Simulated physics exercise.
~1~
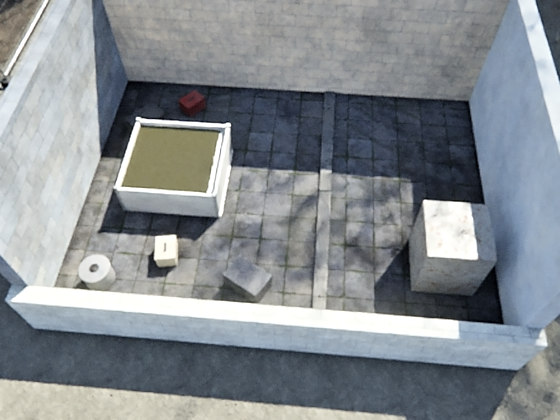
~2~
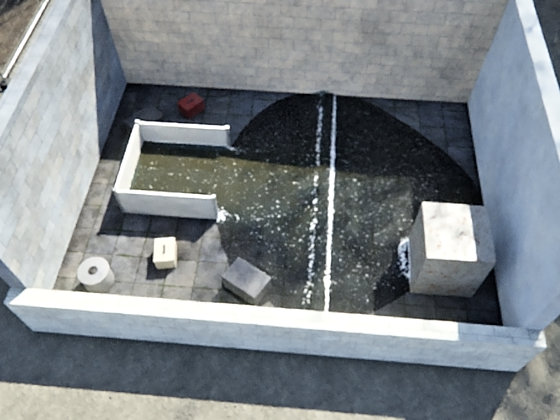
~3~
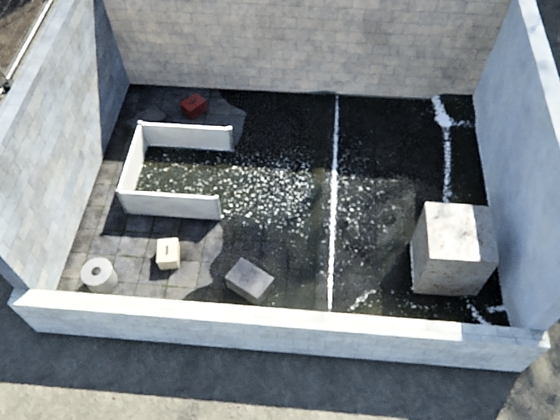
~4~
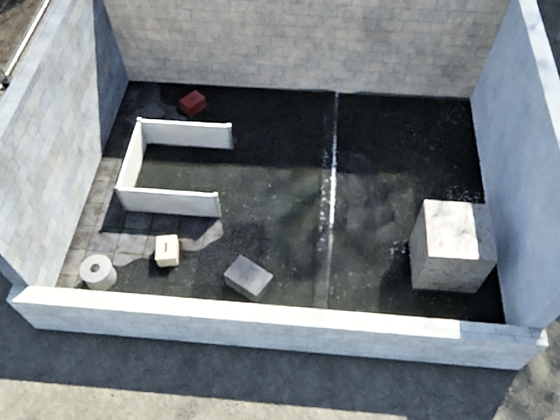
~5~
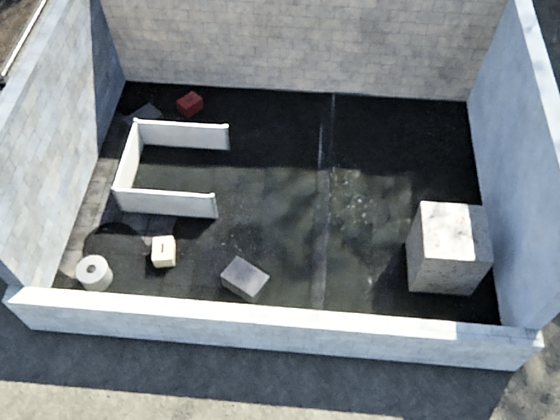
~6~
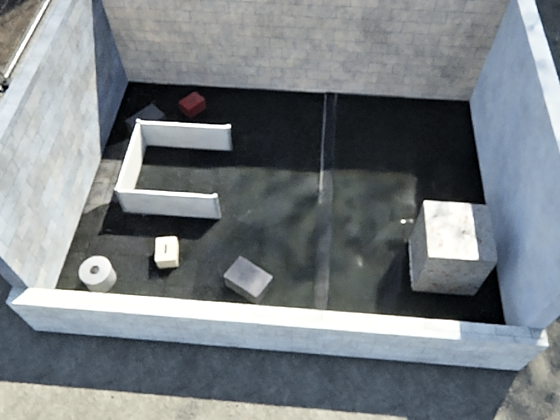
Water stands in an open, white-walled tank on the left of a paved, walled compound, with a low kerb crossing the floor and a large pale block on the right. The tank's right side opens, and the water rushes out across the paving, over the kerb and around the block in a dark, foaming fan. It reaches the right wall, then spreads back leftward around the small scattered items. The foam fades as the water settles into a dark sheet over the floor. The red tote stays near the back wall, short of the kerb, and the other items also remain in place.
